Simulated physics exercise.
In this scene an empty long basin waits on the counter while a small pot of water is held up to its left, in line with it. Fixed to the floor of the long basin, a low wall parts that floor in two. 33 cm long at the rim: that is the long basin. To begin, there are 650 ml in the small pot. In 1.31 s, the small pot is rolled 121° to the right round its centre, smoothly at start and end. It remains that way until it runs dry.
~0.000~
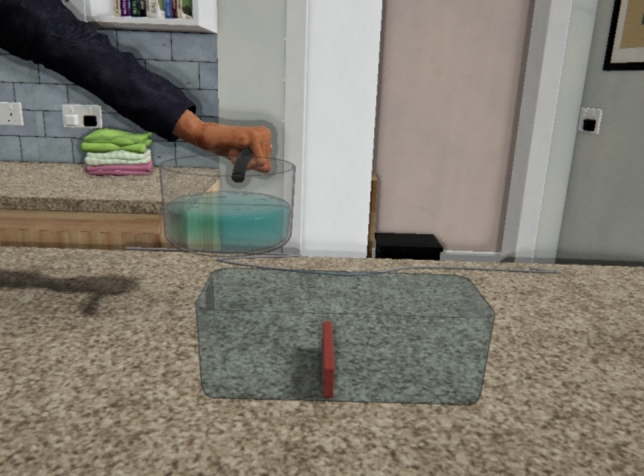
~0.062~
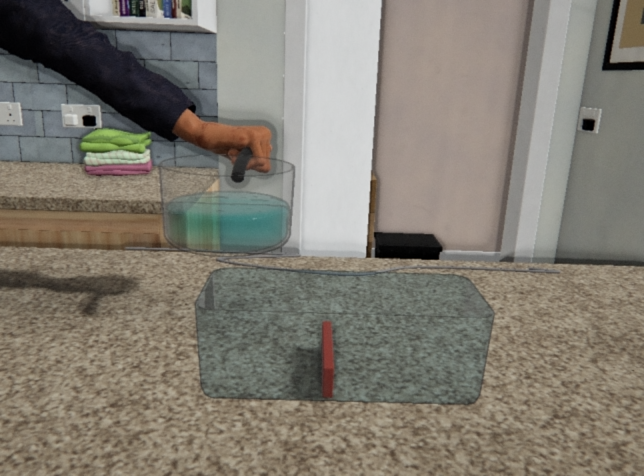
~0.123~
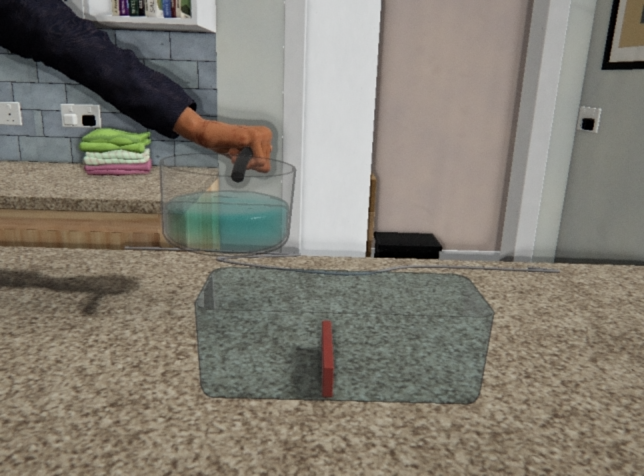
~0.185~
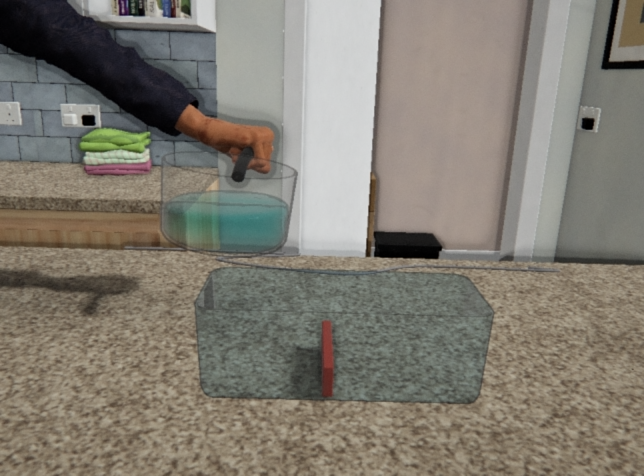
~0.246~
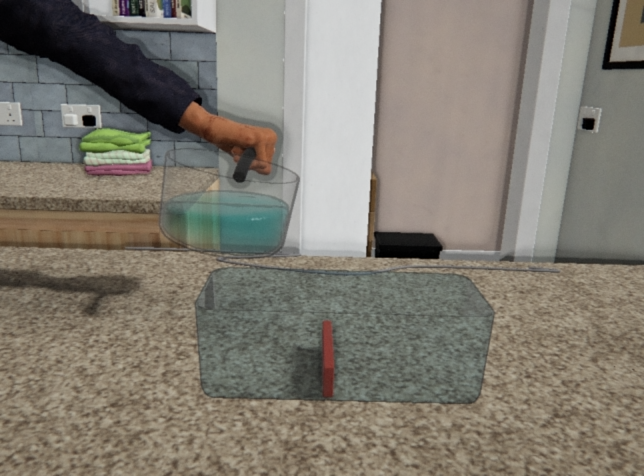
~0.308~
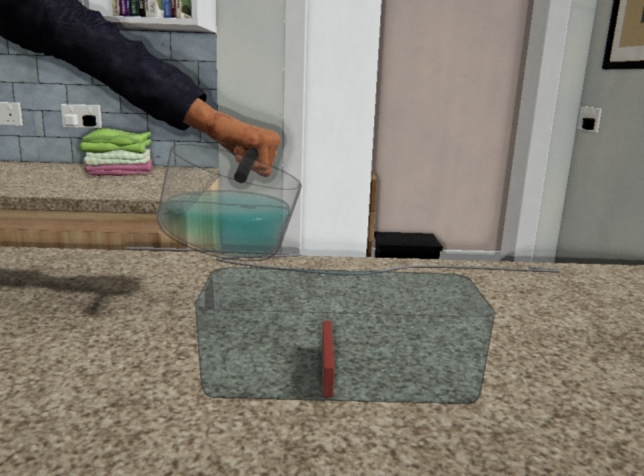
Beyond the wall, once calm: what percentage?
37 out of 100.
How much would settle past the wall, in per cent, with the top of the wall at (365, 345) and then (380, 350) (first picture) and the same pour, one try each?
The first gives near 5 per cent and the second near 10 per cent.
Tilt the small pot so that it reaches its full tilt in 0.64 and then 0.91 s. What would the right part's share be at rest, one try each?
Try 1: Approx. 25 %; try 2: Approx. 30 %.
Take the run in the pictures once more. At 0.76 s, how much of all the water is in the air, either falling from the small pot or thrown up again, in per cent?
It comes to roughly 24 per cent.
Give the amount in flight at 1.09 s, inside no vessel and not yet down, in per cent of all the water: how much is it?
Roughly 5 %.
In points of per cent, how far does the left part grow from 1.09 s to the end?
12 %.
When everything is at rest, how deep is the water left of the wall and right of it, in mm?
Some 22 mm on the left and some 12 mm on the right.
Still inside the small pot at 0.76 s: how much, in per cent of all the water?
64 %.
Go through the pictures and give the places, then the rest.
The first picture shows tilt 0°; pouring edge (294, 169); surface from (169, 201) to (291, 205); the long basin's rim runs from (205, 288) to (481, 297); the wall's top is at (328, 344).
The second picture shows tilt 1°; pouring edge (294, 169); surface from (168, 201) to (290, 205).
The third picture shows tilt 3°; pouring edge (295, 171); surface from (168, 200) to (290, 205).
The fourth picture shows tilt 6°; pouring edge (296, 175); surface from (167, 200) to (289, 205).
The fifth picture shows tilt 10°; pouring edge (298, 180); surface from (167, 200) to (290, 205).
The sixth picture shows tilt 16°; pouring edge (300, 187); surface from (165, 200) to (292, 206).
Then, 0.76 s in, the tilt is 75° and 65 per cent is still to pour, 5 is left of the wall and 6 right of it.
Then, 1.09 s in, the tilt is 113° and 9 per cent is still to pour, 50 is left of the wall and 36 right of it.
Then, 1.43 s in, the tilt is 121° and 0 per cent is still to pour, 62 is left of the wall and 37 right of it.
Then, 1.81 s in, the tilt is 121° and 0 per cent is still to pour, 62 is left of the wall and 37 right of it.
Finally, 62 per cent lies left of the wall, 37 right of it and 0 outside.
